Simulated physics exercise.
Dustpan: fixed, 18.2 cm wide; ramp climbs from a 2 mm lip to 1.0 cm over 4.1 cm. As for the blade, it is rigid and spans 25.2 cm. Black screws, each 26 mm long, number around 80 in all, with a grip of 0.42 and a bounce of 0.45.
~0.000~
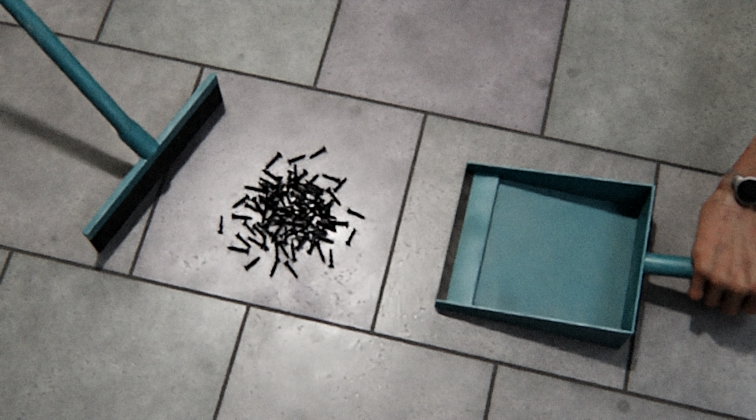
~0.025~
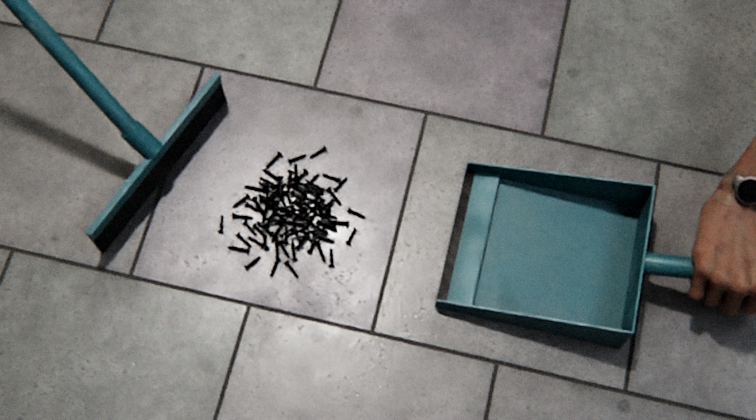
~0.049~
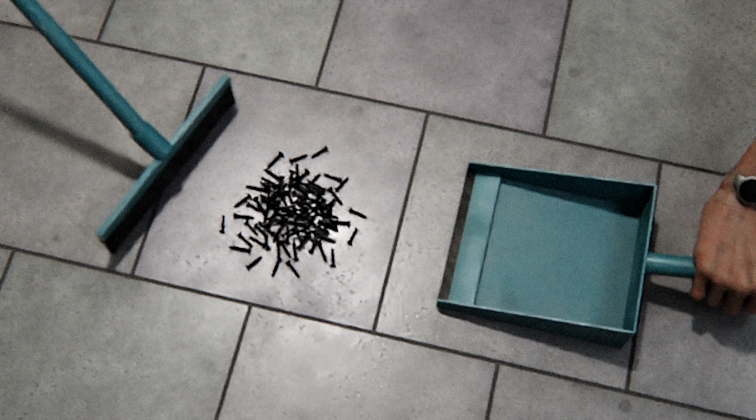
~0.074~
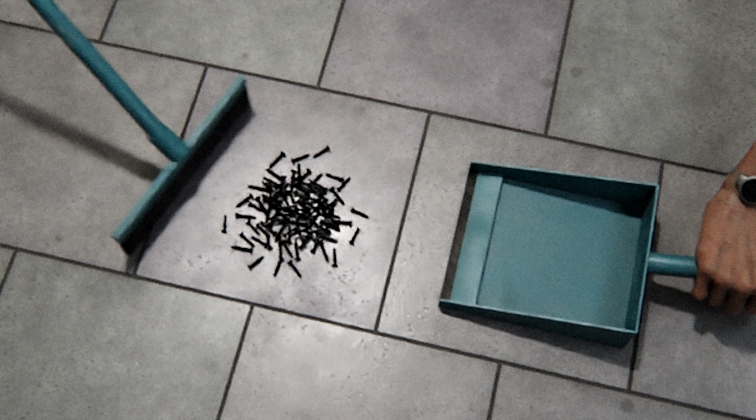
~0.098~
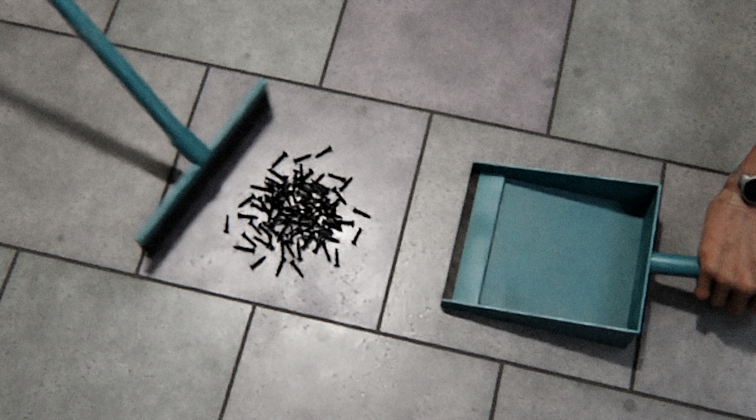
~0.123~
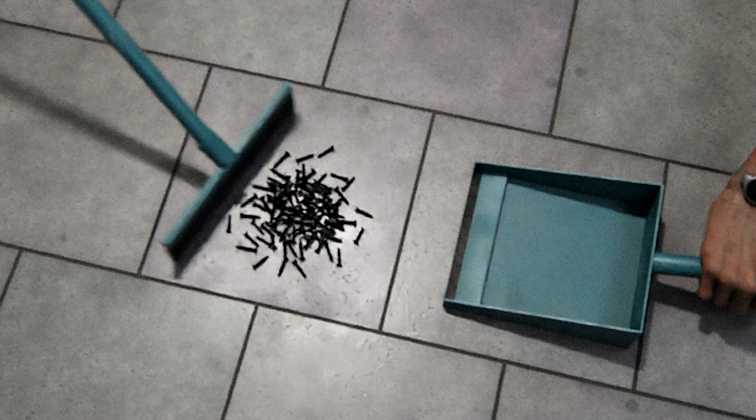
A hand holds a teal dustpan while a teal blade slides right to black screws.
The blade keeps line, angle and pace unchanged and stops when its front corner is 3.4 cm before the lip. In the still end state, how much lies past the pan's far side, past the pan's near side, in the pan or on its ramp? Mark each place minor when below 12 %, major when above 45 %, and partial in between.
Far side - minor; near side - partial; pan - partial.
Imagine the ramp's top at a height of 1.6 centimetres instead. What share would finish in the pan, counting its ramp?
With that ramp, near 20 per cent.
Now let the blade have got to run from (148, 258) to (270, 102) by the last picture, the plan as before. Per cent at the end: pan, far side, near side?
You'd see pan at 15, far at 0 and near at 40.
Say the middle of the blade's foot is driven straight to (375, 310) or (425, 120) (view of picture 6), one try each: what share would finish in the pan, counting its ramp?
Roughly 25 % and 5 %.
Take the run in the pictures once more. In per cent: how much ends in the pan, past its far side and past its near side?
Result in %: Far side 0, near side 30, pan 20.
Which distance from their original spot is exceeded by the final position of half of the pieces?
Somewhere around 20 centimetres.
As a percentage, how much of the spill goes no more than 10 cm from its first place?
I'd estimate roughly 0 per cent.
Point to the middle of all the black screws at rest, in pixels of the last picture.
Look around (440, 268) in the last picture.
After 0.23 s, middle of the blade 16 cm from the lip; 0 % over the lip, far side 0 %, near side 5 %.
After 0.30 s, middle of the blade 9 cm from the lip; 0 % over the lip, far side 0 %, near side 15 %.
After 0.51 s, middle of the blade 8 cm from the lip; 15 % over the lip, far side 0 %, near side 30 %.
By 1.6 s all is still; far side 0 %, near side 30 %, pan 20 %, in front of the lip or behind the blade 50 %.
